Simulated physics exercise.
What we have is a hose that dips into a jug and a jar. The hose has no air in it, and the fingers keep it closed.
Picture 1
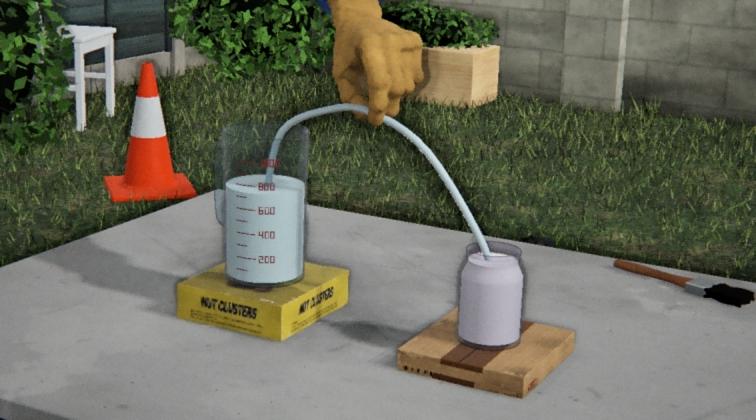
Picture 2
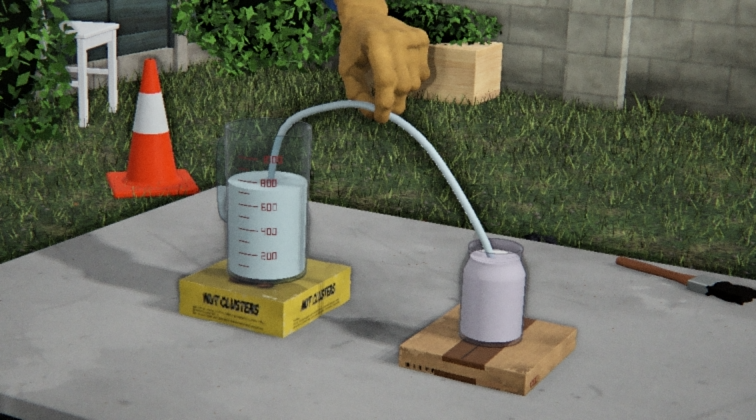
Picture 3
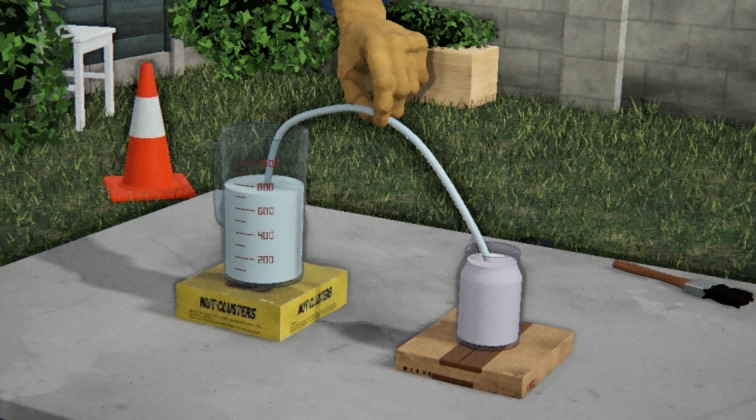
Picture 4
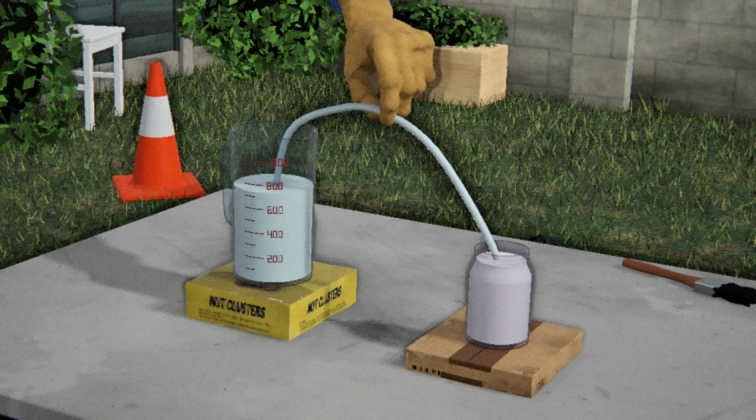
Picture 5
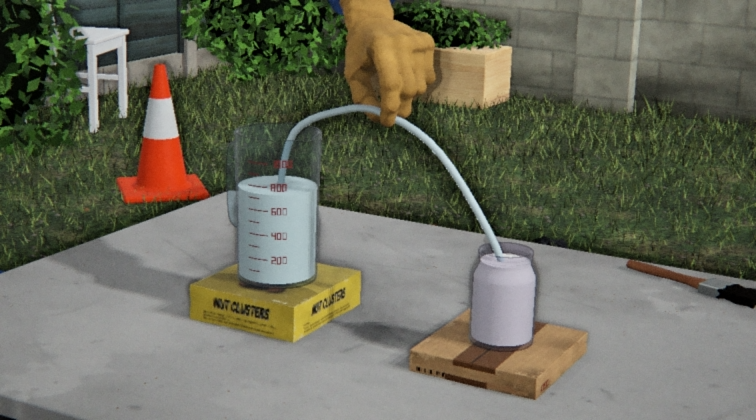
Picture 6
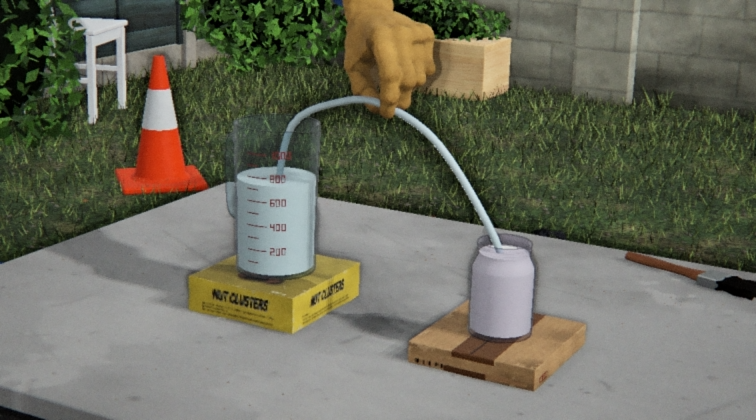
The footage shows a gloved hand pinching a hose that arches between a measuring jug on a yellow packet at left and a jar on a wooden box at right; the view shifts slightly, while the liquid levels show no clear change.
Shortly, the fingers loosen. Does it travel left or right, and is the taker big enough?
Well, the milk drifts off to the right, and where it lands there is not enough space.
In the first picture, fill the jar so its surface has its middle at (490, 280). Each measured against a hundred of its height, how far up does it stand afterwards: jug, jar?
About 45 and 100 per cent.
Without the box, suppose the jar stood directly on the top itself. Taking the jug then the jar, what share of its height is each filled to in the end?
In that order they come to 30 and 100 in a hundred of their heights.
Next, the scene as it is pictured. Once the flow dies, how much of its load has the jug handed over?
Worked out: 25 percent.
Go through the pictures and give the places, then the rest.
Still shut; jug (265, 201) about two thirds full, up on the packet; jar (491, 291) nearly full, up on the box, in the first picture.
The hose is pinched; jug about two thirds full, surface at (268, 182); jar nearly full, surface at (495, 258), in the second picture.
Nothing flows; jug (264, 201) about two thirds full; jar (490, 292) nearly full, in the third picture.
Fingers on the hose; jug about two thirds full, surface at (274, 184); jar nearly full, surface at (501, 260), in the fourth picture.
Still shut; jug (277, 202) about two thirds full, up on the packet; jar (503, 292) nearly full, up on the box, in the fifth picture.
The hose is pinched; jug about two thirds full, surface at (276, 178); jar nearly full, surface at (504, 253), in the sixth picture.
Shortly, the jug is about half full; the jar is full to the brim; the lower one has lost some.
At the finish, the jug is about half full; the jar is full to the brim; the lower one has lost some; the two surfaces are level.
